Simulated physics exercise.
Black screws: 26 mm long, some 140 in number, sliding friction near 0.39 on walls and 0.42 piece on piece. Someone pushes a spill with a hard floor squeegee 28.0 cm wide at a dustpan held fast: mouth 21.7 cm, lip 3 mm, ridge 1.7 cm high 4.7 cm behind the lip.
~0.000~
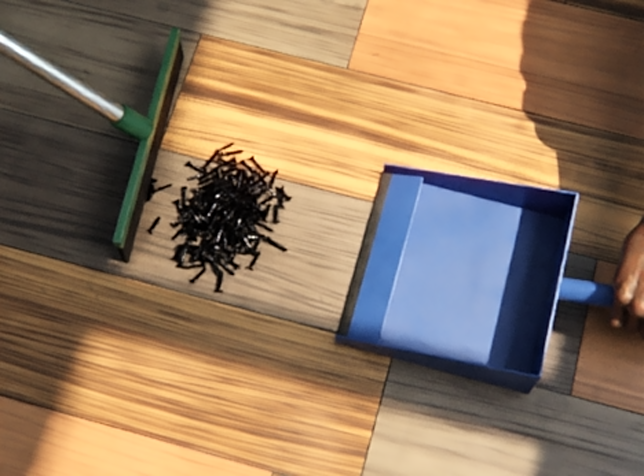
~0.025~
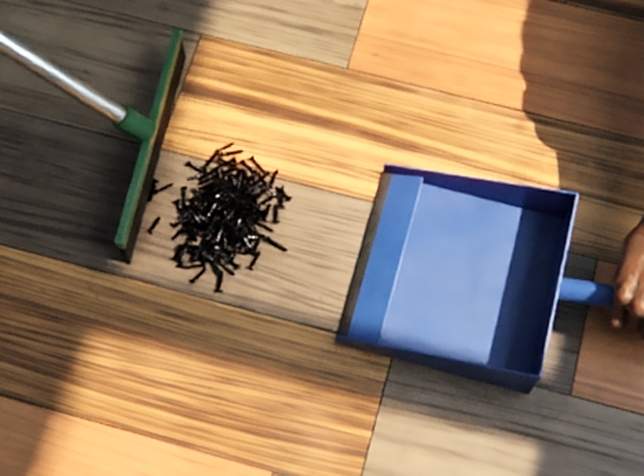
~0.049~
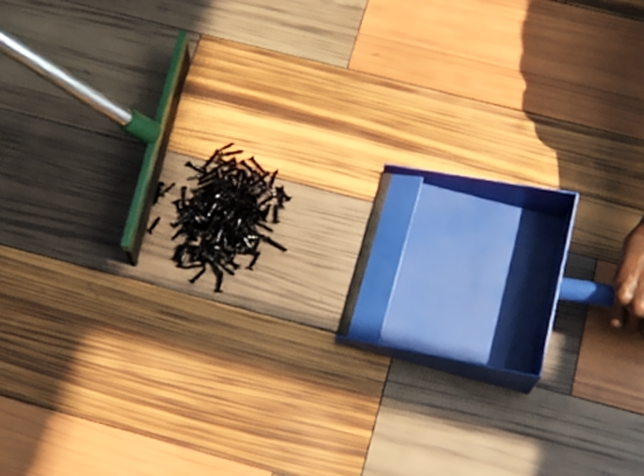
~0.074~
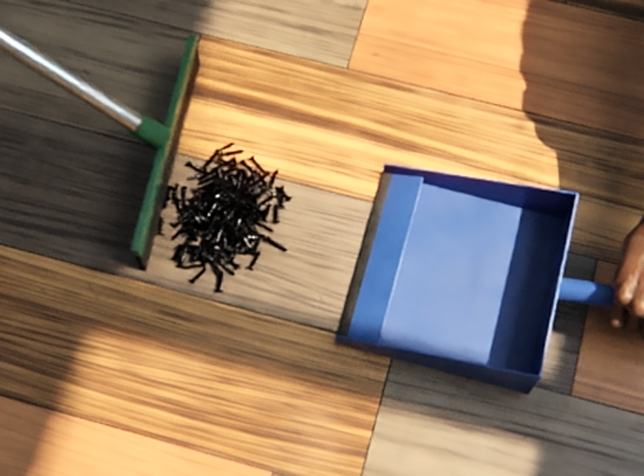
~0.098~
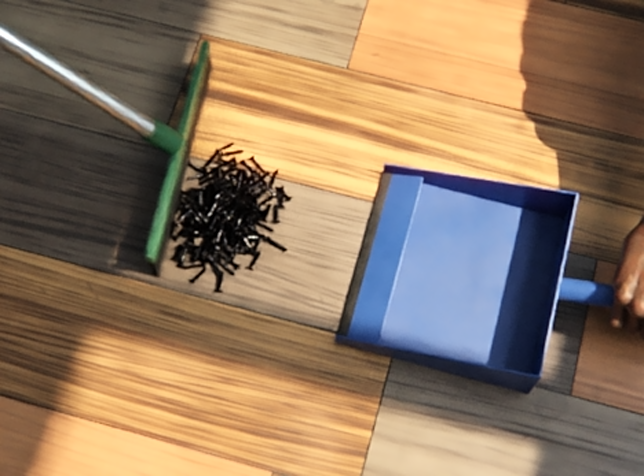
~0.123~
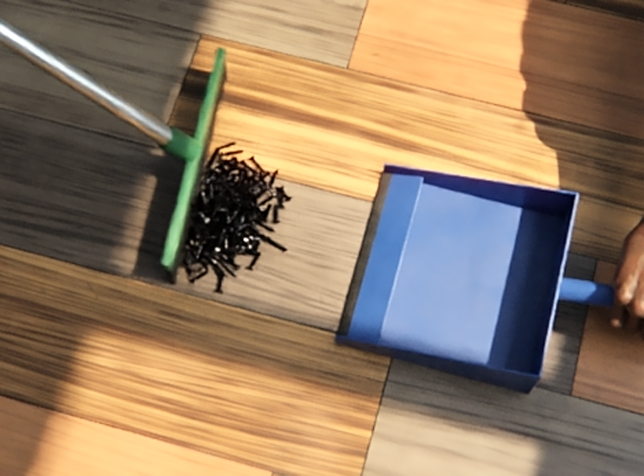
On a wooden floor, a green squeegee slides right into a pile of black screws.
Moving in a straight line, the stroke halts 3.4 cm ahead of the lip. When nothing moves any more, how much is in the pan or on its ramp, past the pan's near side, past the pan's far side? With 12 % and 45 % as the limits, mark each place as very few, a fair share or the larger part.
My call: Pan: A fair share; near side: Very few; far side: Very few.
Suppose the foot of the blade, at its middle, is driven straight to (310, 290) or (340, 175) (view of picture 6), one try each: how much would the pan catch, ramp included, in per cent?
About 15 and 30 per cent.
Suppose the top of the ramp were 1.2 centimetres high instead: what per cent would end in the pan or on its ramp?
I'd expect close to 30 per cent.
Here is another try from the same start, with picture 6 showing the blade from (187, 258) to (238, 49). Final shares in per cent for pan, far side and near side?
Pan 45 % / far 5 % / near 0 %.
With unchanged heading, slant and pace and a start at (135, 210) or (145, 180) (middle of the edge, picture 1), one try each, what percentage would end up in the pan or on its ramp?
Estimates: 25 percent and 30 percent.
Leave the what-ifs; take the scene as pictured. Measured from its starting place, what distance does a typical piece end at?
I'd say near 16 cm.
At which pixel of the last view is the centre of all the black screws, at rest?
I'd put it at about (351, 257).
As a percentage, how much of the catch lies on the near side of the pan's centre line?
Close to 50 %.
After 0.23 s, middle of the blade 12 cm from the lip; 0 % over the lip, far side 0 %, near side 0 %.
After 0.31 s, middle of the blade 6 cm from the lip; 0 % over the lip, far side 0 %, near side 0 %.
After 0.52 s, middle of the blade 5 cm from the lip; 20 % over the lip, far side 5 %, near side 5 %.
By 1.0 s all is still; pan 20 %, near side 5 %, far side 5 %, in front of the lip or behind the blade 70 %.
